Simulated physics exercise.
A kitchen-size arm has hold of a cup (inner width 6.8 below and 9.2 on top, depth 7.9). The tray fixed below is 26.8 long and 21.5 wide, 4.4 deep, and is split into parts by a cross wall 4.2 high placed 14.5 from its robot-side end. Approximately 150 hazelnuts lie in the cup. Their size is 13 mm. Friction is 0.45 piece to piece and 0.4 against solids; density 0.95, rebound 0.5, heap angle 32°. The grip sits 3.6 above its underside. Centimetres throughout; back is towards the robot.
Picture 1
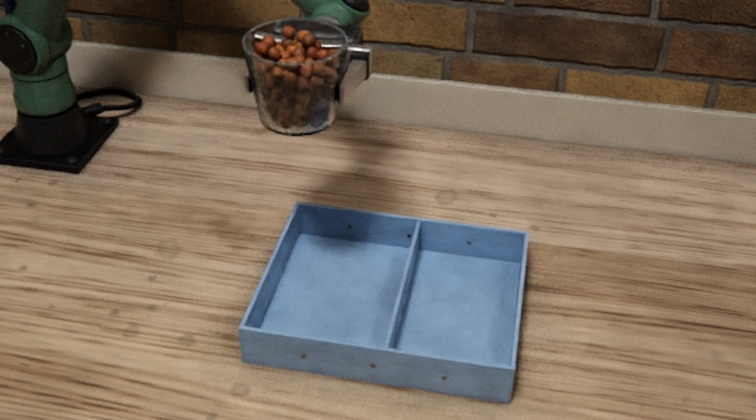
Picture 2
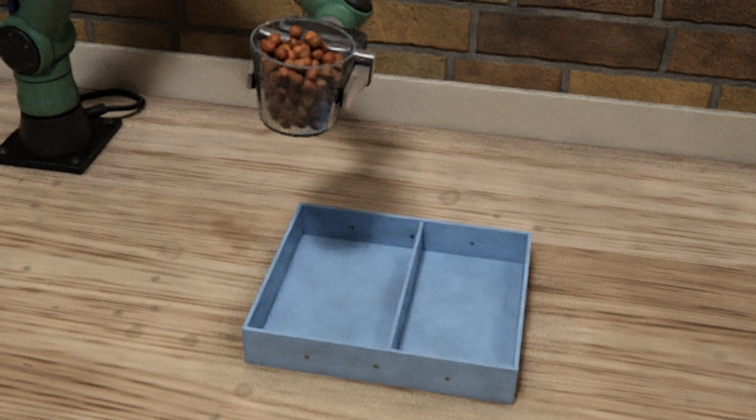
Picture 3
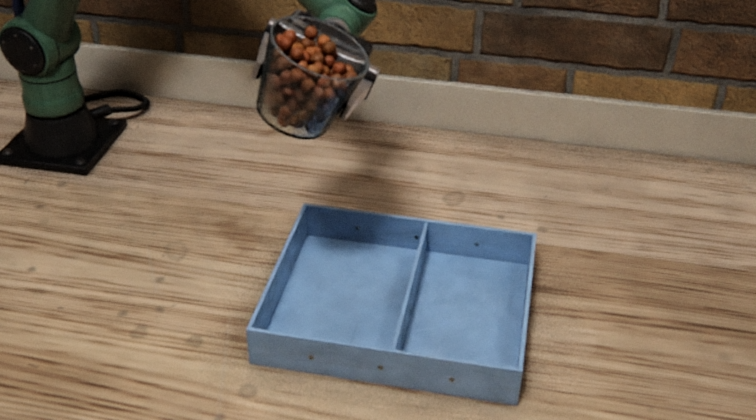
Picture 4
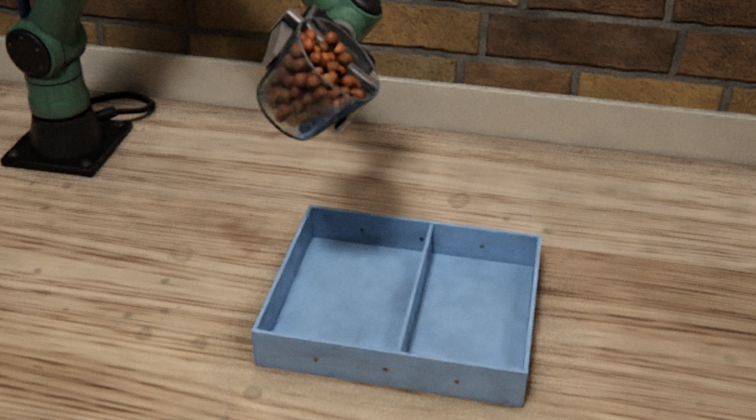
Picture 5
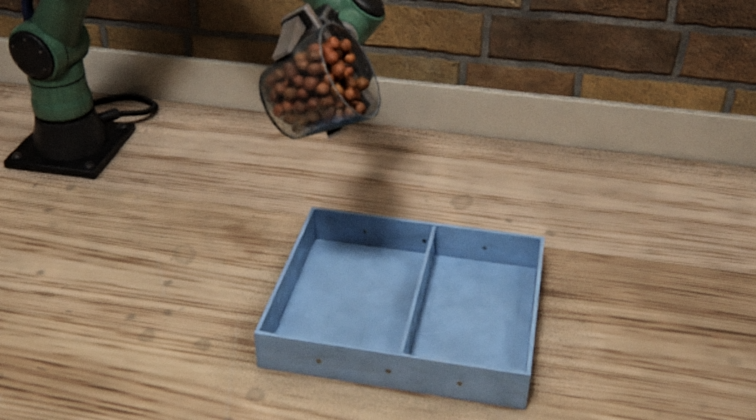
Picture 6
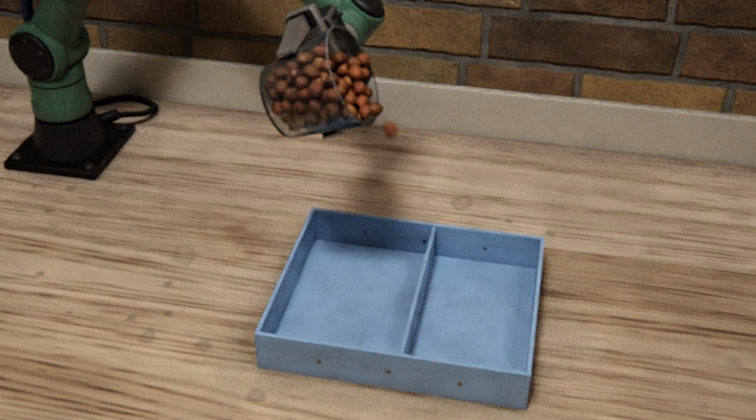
A clear cup full of reddish-brown hazelnuts hangs above a wooden worktop, seen from above at an angle, with a brick wall behind. A green robot arm holds it, a green and black base stands at left, and a blue two-part tray lies in front. The cup tips steadily rightward until one nut drops out, while the view drifts slightly left.
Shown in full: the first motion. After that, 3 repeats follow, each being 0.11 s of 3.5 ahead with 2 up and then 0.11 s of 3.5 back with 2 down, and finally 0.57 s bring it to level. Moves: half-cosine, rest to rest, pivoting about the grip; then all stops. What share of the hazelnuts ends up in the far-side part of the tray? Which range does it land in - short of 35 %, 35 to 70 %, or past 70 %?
It lands in the 35 to 70 % range.
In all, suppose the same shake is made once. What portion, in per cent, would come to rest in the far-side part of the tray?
In that case it would be roughly 45 per cent.
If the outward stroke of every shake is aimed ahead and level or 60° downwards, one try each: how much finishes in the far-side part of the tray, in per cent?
Roughly 40 per cent, then 15 per cent.
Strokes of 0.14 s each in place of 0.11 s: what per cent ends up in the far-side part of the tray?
Around 35 percent.
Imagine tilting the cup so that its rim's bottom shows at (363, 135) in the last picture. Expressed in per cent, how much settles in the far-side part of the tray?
My estimate is some 85 per cent.
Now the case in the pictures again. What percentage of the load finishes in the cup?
20 %.
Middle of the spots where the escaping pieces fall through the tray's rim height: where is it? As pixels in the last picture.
(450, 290).
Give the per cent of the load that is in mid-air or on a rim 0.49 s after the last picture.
Around 19 percent of the load.
Then, 0.49 s on, tilted 63° forward, highest piece 28 above the table; 64 in the far-side part, 43 in the cup, 17 in the robot-side part, 30 in flight or on a rim.
Then, 0.98 s on, tilted 25° forward, highest piece 28 above the table; 88 in the far-side part, 35 in the robot-side part, 28 in the cup, 3 on the table or floor.
Then, 1.43 s on, level, highest piece 28 above the table; 88 in the far-side part, 35 in the robot-side part, 28 in the cup, 3 on the table or floor.
Then, 2.48 s on, level, highest piece 28 above the table; 88 in the far-side part, 35 in the robot-side part, 28 in the cup, 3 on the table or floor.
In the end, 88 in the far-side part, 35 in the robot-side part, 28 in the cup, 3 on the table or floor. That is 57 % in the far-side part of the tray.
